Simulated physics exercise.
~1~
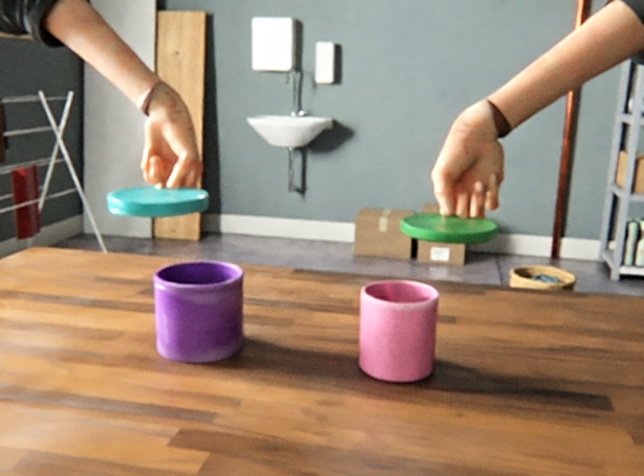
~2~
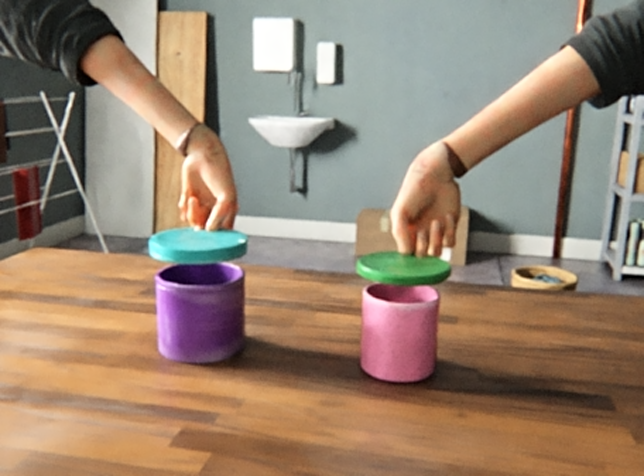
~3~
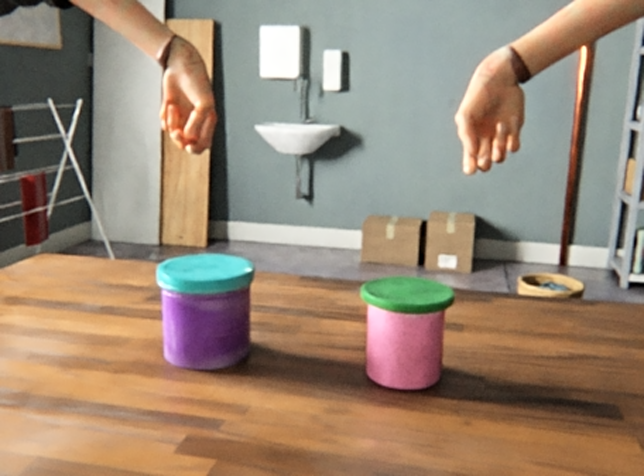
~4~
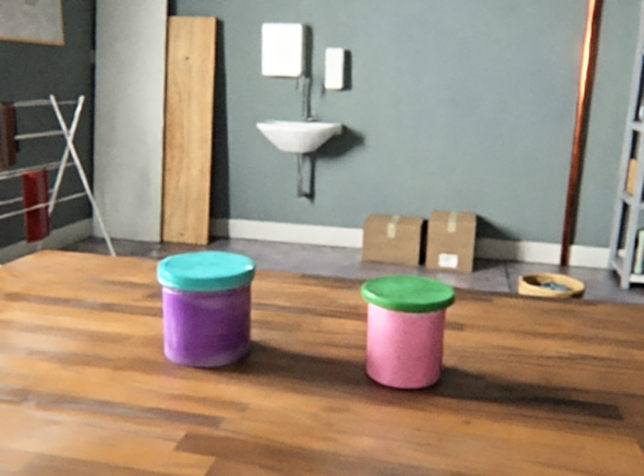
In the video, two hands hold a turquoise lid and a green lid above open purple and pink containers on a wooden table, lower them onto the rims, then let go and withdraw, leaving turquoise covering the purple container and green covering the pink one.
